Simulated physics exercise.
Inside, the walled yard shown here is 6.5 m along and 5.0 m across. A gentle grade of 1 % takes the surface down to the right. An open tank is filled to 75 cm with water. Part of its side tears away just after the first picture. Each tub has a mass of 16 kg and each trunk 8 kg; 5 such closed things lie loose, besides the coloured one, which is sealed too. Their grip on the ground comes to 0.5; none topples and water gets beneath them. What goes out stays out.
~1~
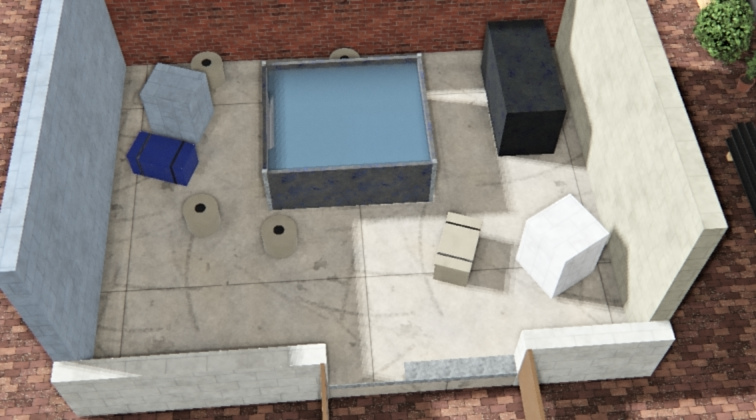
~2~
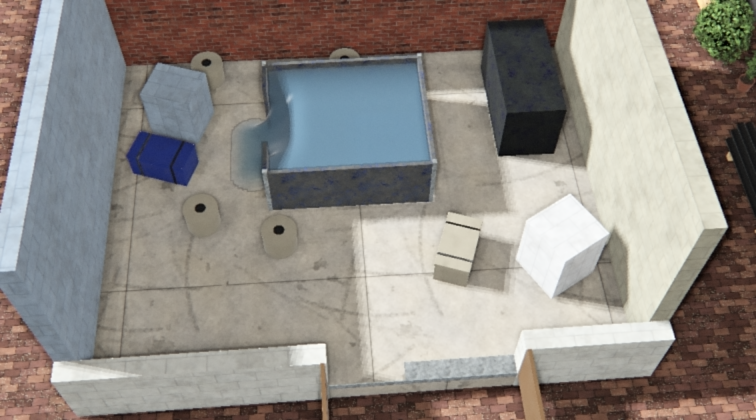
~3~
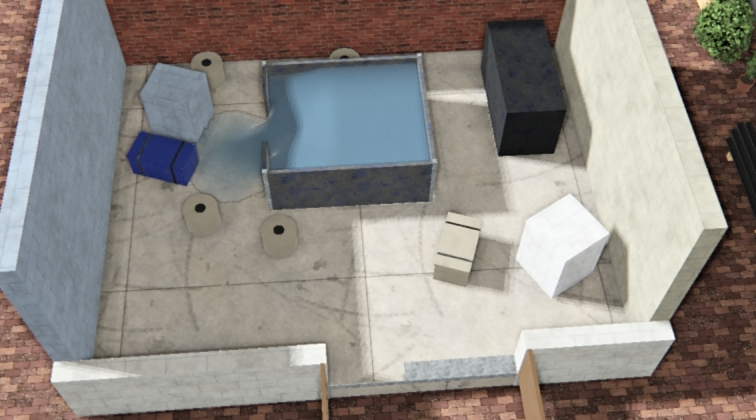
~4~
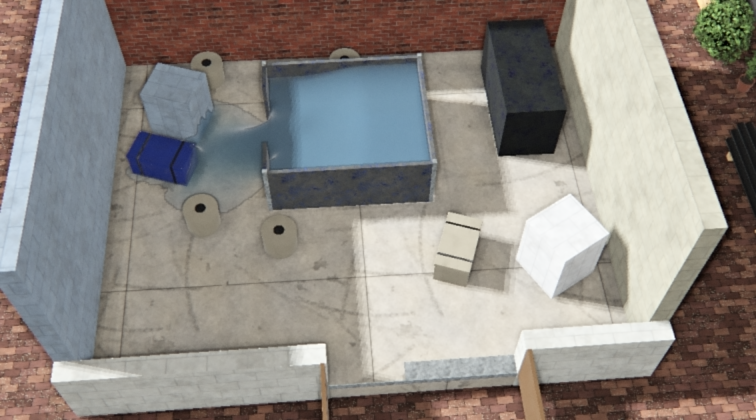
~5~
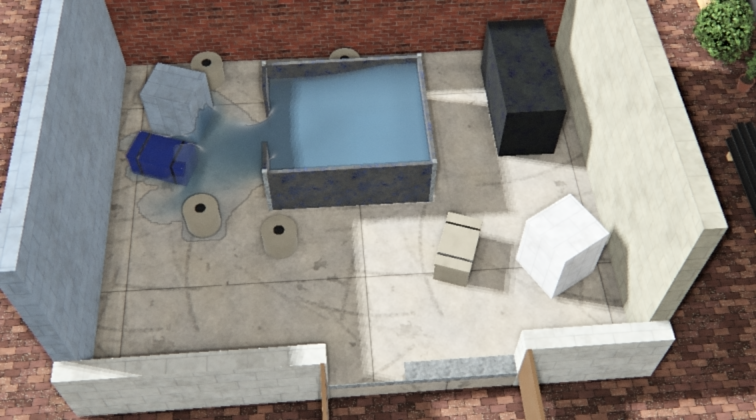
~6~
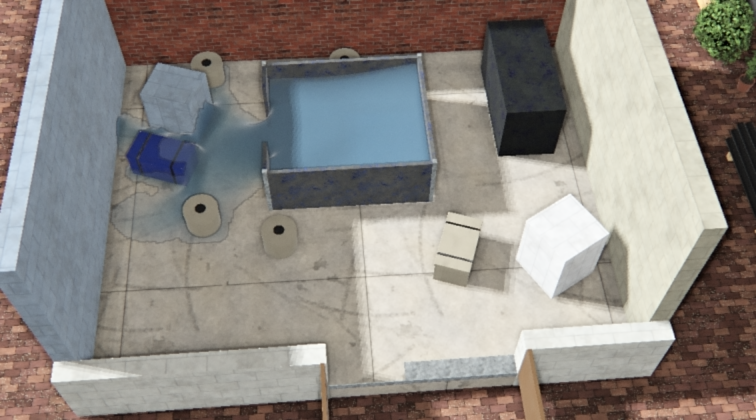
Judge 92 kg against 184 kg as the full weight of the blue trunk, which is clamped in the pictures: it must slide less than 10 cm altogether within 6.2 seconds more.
I expect that neither load is enough.
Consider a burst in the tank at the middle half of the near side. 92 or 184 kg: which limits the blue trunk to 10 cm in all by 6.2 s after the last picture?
Result: Lesser mass sufficient.
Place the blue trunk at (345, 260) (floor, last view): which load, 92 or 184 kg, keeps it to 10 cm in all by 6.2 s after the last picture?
The lighter one suffices.
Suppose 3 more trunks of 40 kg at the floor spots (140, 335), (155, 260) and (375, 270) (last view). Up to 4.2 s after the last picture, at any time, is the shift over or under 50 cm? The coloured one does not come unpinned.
Taking them one by one: Above the mark; above the mark; below the mark.
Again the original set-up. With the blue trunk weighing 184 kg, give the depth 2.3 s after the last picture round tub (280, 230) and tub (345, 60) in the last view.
Depth approx. 1 cm / 8 cm.
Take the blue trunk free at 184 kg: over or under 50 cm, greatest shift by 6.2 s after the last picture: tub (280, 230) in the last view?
The answer here is not beyond.
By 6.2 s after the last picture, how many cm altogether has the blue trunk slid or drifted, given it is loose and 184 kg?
60 cm.
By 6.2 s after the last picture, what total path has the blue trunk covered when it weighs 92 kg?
Some 350 centimetres of travel in total.
Then, 0.6 s after the last picture the blue trunk would be 56 cm from its start with 92 kg and 11 cm from its start with 184 kg; 20 cm of water round it then.
Then, 2.3 s after the last picture the blue trunk would be 242 cm from its start with 92 kg and 55 cm from its start with 184 kg; 18 cm of water round it then.
Then, 4.2 s after the last picture the blue trunk would be 248 cm from its start with 92 kg and 55 cm from its start with 184 kg; 17 cm of water round it then.
Then, 6.2 s after the last picture the blue trunk would be 247 cm from its start with 92 kg and 55 cm from its start with 184 kg; 15 cm of water round it then.
